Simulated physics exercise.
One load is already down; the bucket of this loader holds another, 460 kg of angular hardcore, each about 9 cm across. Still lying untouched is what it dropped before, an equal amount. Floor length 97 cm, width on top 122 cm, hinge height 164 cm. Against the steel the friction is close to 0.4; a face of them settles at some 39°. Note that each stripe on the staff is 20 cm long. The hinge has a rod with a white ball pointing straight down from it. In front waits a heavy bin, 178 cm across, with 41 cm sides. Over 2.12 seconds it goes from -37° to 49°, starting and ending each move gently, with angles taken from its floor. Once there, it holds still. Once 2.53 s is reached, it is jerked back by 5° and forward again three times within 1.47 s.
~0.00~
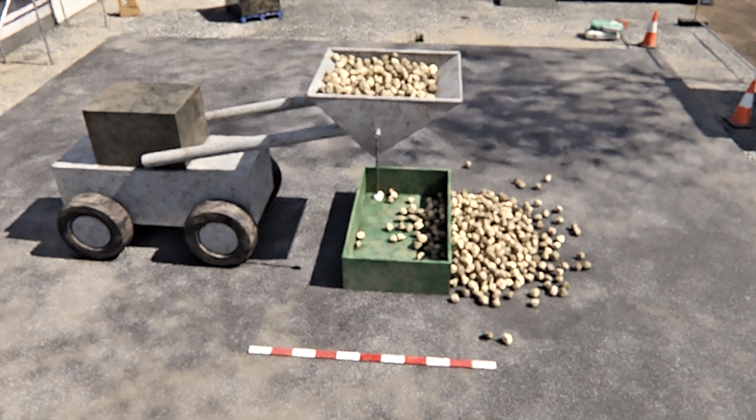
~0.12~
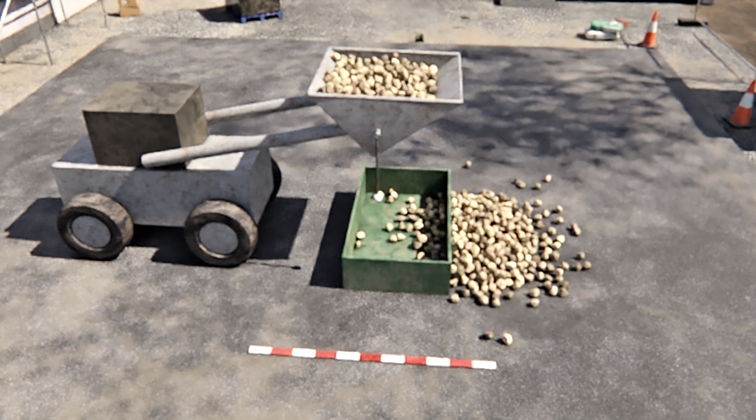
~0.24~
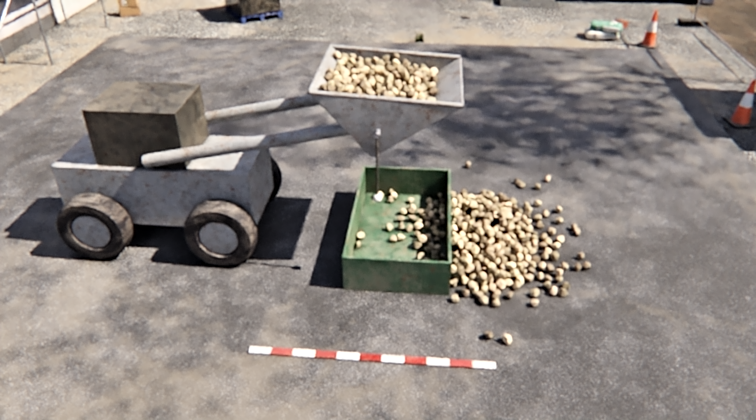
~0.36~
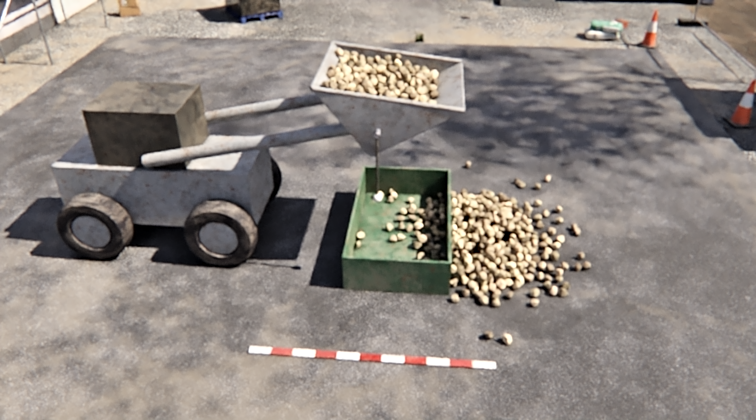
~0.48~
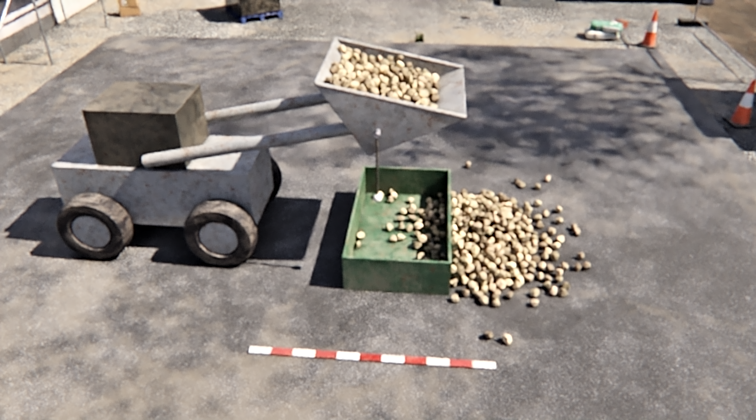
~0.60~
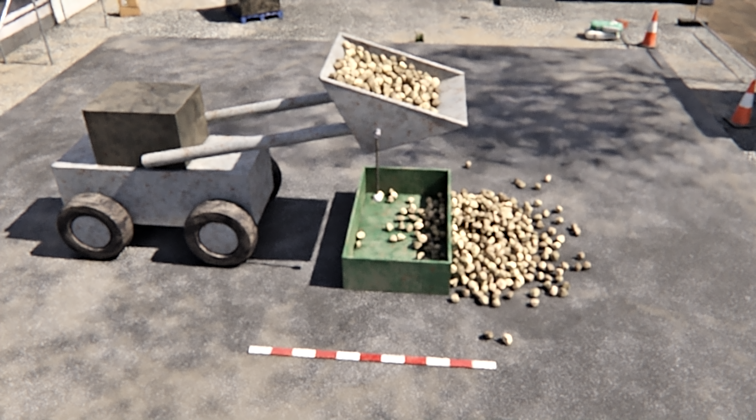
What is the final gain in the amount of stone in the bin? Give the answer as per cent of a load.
About 36 per cent.
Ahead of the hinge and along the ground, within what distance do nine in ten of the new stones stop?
Close to 140 centimetres.
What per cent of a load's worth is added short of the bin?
My estimate is about 0 per cent of a load.
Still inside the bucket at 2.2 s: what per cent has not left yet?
10 % still inside.
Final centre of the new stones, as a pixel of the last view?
Near (462, 230).
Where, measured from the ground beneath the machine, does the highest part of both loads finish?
Some 50 cm above that level.
After 1.6 s the floor is at 36°; in per cent of one load, 96 in the bucket, 16 in the bin, 88 beside or beyond the bin; the foremost stones are at (569, 230).
After 2.2 s the floor is at 49°; in per cent of one load, 9 in the bucket, 56 in the bin, 135 beside or beyond the bin; the foremost stones are at (569, 230).
After 4.4 s the floor is at 49°; in per cent of one load, 0 in the bucket, 49 in the bin, 151 beside or beyond the bin; the foremost stones are at (587, 258).
After 7.3 s the floor is at 49°; in per cent of one load, 0 in the bucket, 49 in the bin, 151 beside or beyond the bin; the foremost stones are at (587, 258). Net gain in the bin, 36.
